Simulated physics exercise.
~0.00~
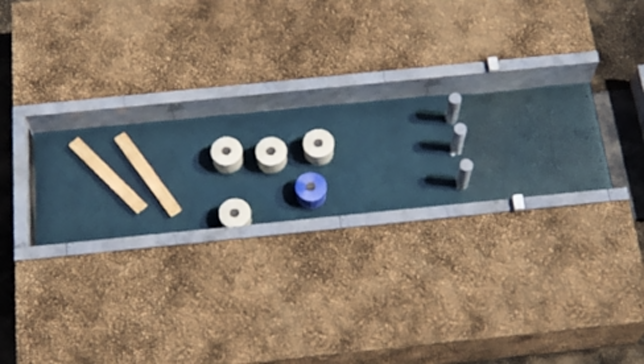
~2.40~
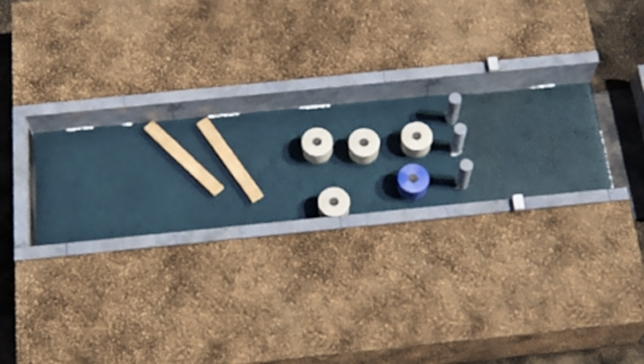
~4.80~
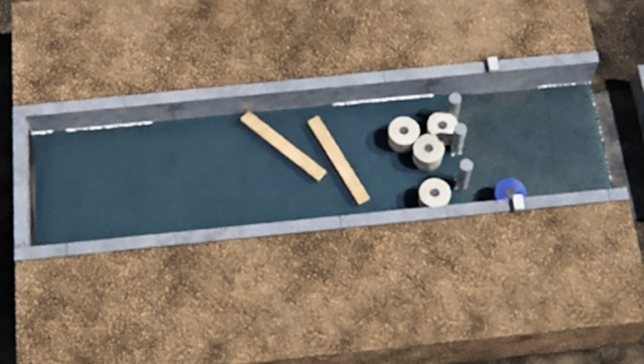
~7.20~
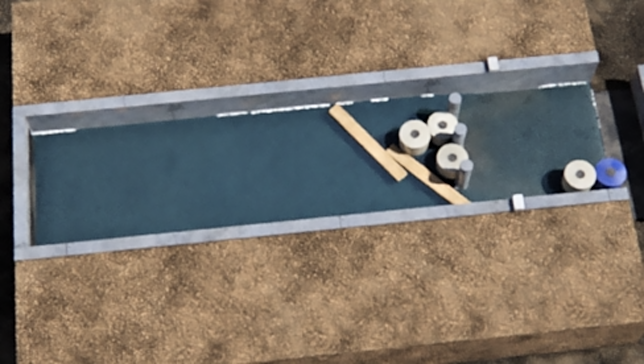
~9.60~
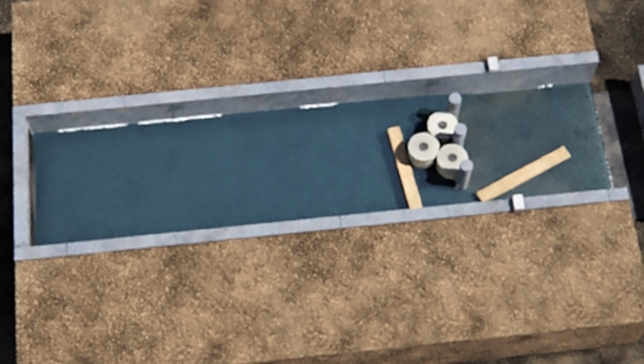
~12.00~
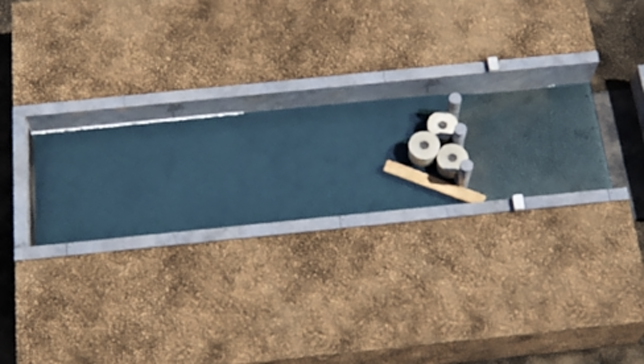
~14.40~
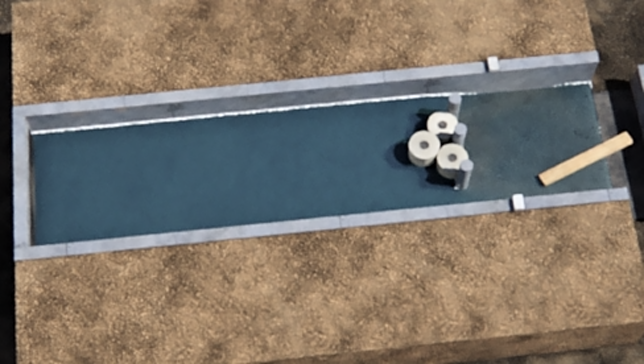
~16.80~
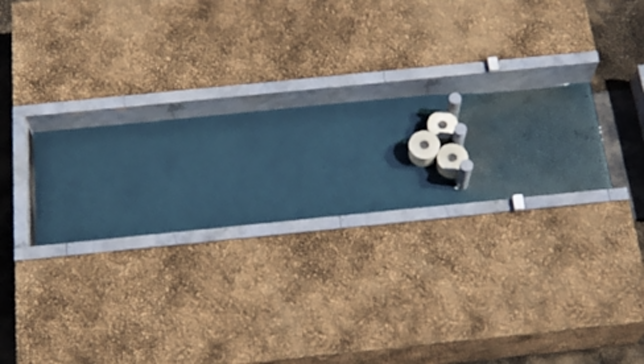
To begin with, four white tubs, a blue tub and two wooden planks sit in a lined ditch of water, with three grey posts standing further to the right. Everything drifts right, and the blue tub slips below the posts and past the white bank marks, followed by one white tub. The other three white tubs bunch up against the posts. Both tubs that got through disappear from view, while one plank swings round and passes the posts. The second plank turns beside the bunched tubs, then follows it out, leaving just the three white tubs held at the posts.
